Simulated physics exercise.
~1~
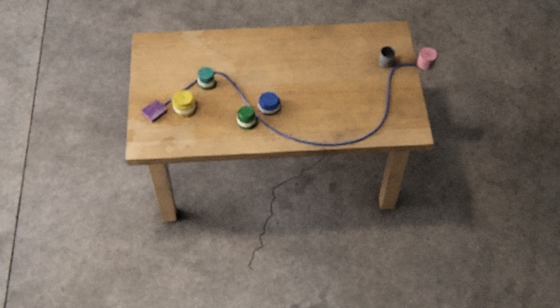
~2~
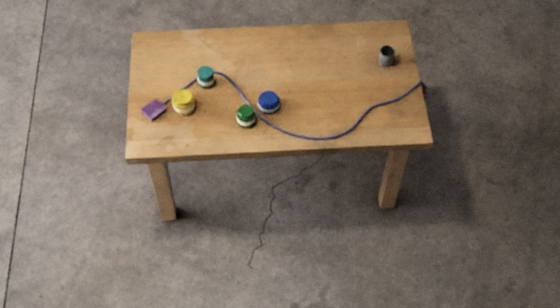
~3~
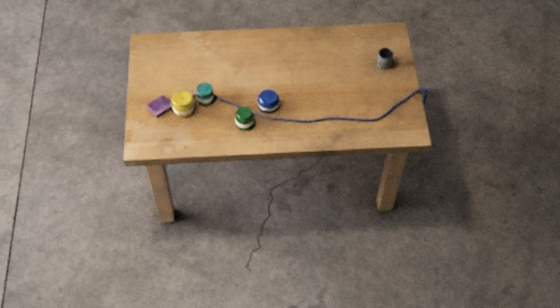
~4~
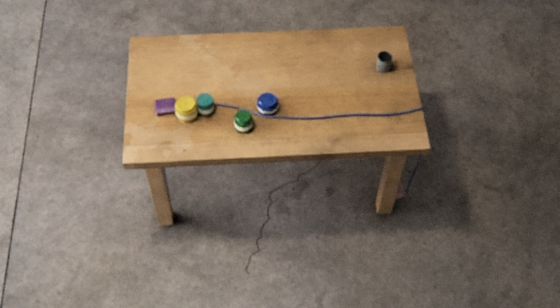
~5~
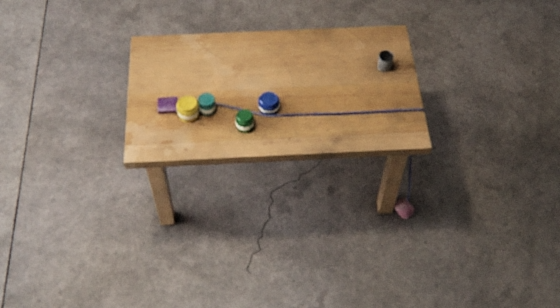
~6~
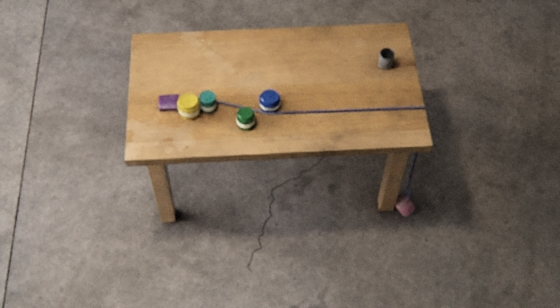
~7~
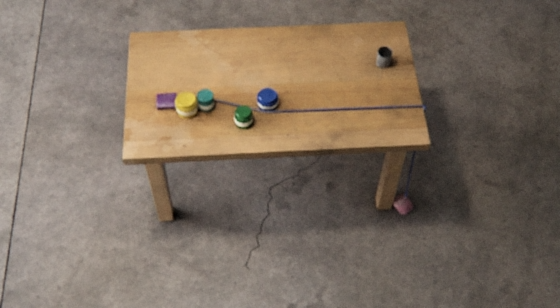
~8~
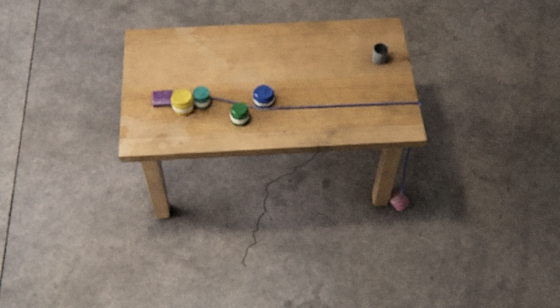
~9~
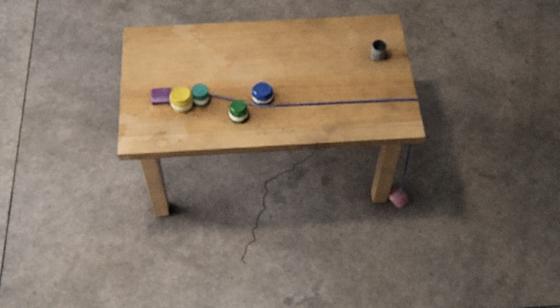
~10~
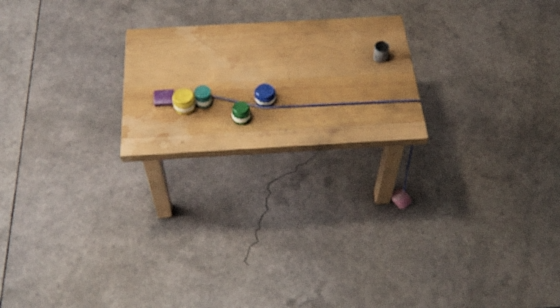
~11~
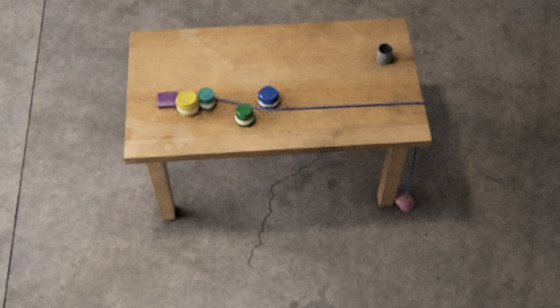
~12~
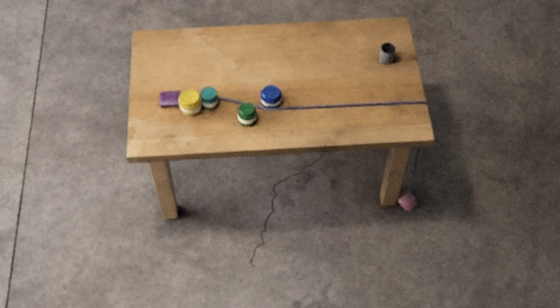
The clip opens on a wooden workbench holding a purple phone, yellow, green and blue jars, a teal tin and a grey cup, with a pink speaker just past the right edge. A slack cable curves across the top from the phone to the speaker. The speaker drops, and the cable straightens, sliding the teal tin a short way toward the viewer. The phone shifts slightly right, up against the yellow jar, and stops. At the end the speaker hangs beside the right leg on the taut cable, while everything else remains on the bench.
